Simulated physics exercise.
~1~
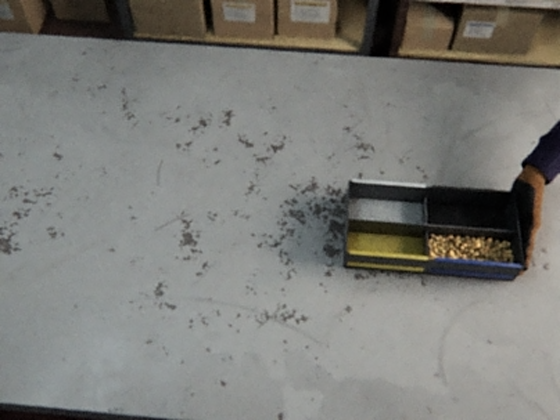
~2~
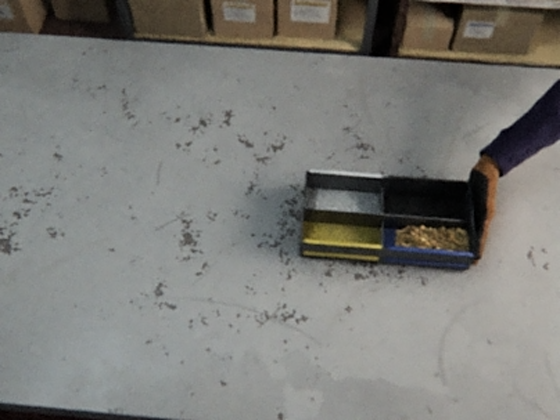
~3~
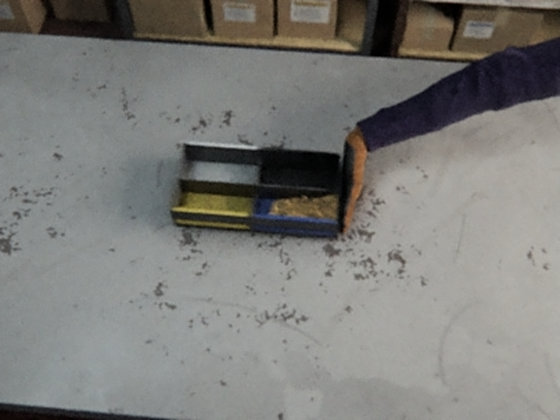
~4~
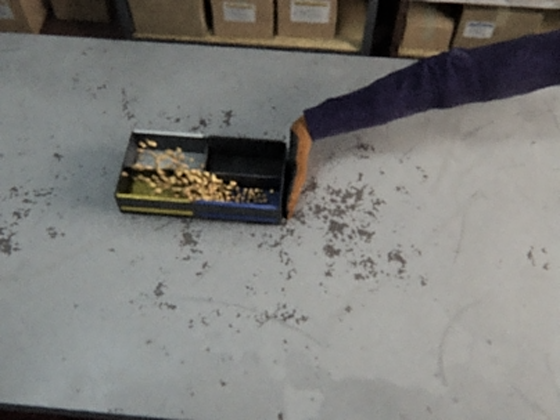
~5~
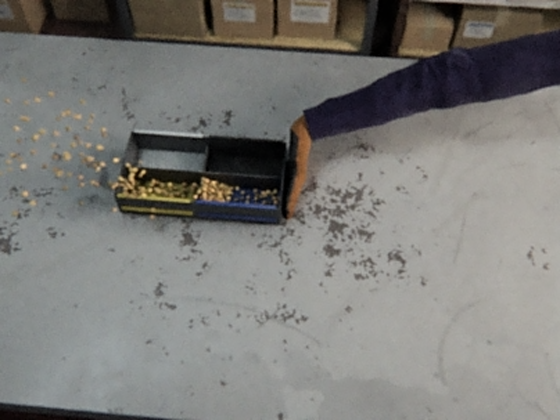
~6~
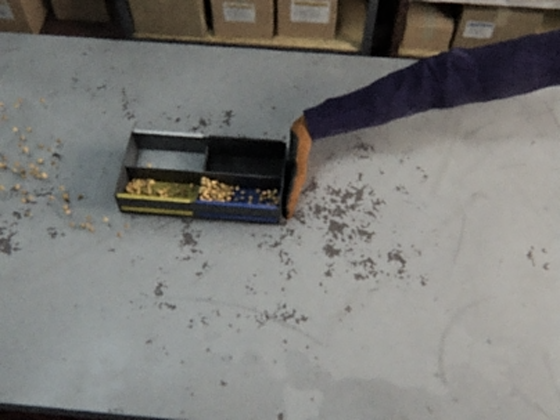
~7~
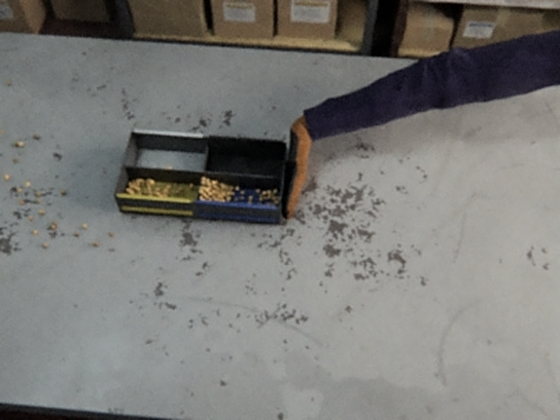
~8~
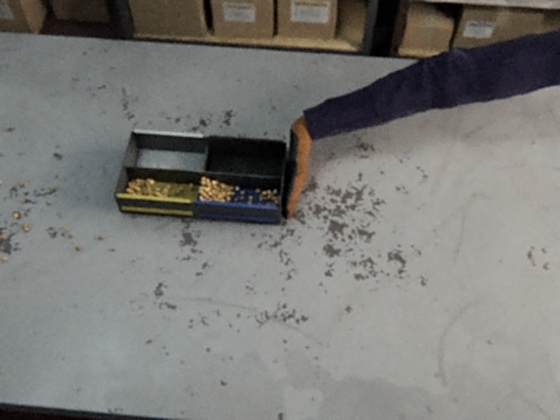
A hand slides a divided tray left and stops, spilling chickpeas into the yellow compartment and outside.
